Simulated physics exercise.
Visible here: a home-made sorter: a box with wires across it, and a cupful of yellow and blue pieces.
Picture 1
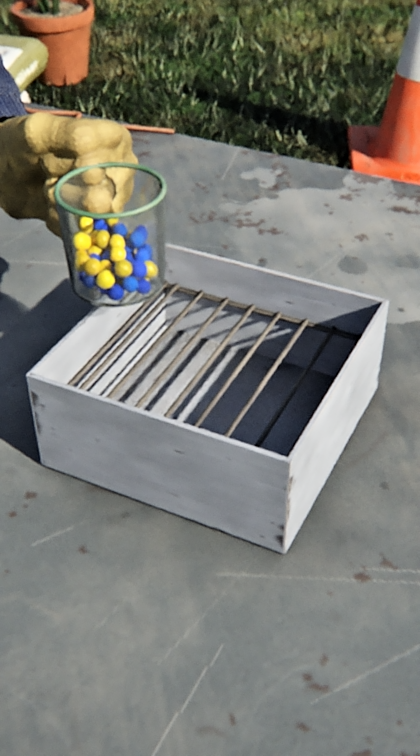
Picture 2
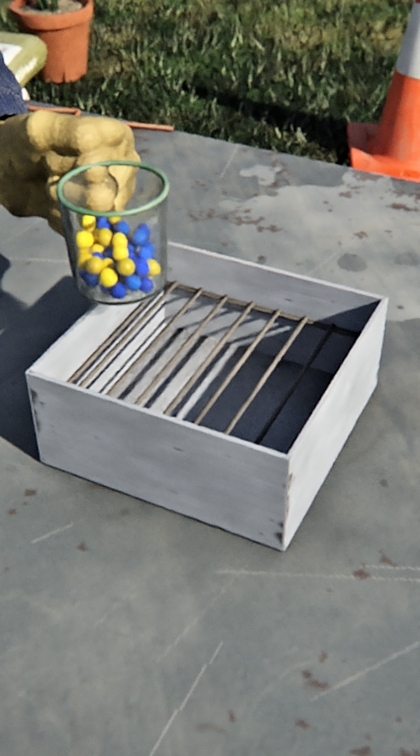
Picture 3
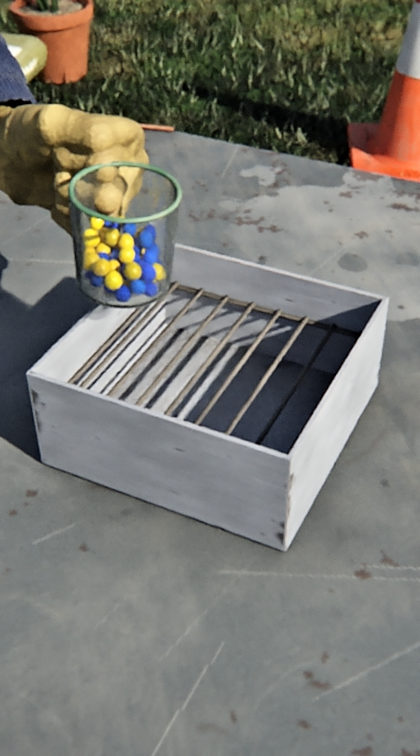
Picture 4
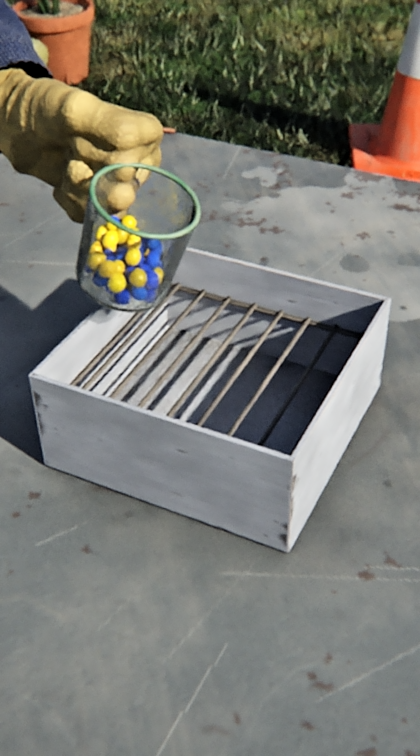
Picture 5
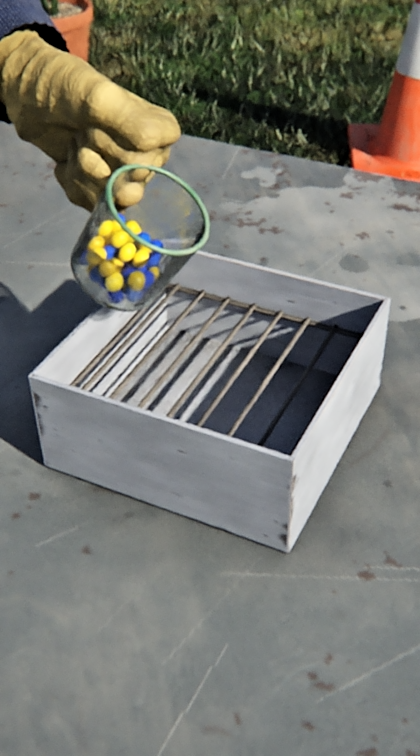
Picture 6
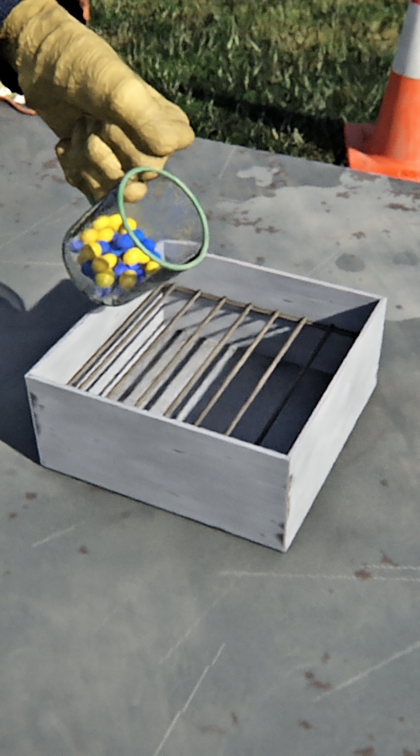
On an outdoor grey surface, a gloved hand gradually tilting a clear cup of yellow and blue balls above a wire-topped box.
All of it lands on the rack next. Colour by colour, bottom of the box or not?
Yellow ones: Bottom; blue ones: Bottom.
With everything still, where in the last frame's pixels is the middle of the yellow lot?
I'd put it close to (178, 428).
Then, 0.51 s past the last view, yellow ones, all in the cup; blue ones, all in the cup.
Then, 0.95 s past the last view, yellow ones, about a quarter in the cup, about half on or over the wires, about a quarter under the rack; blue ones, about half in the cup, about half on or over the wires, a small part under the rack.
Then, 1.33 s past the last view, yellow ones, a small part on or over the wires, nearly all under the rack; blue ones, all under the rack.
Finally, yellow ones, all under the rack; blue ones, all under the rack.
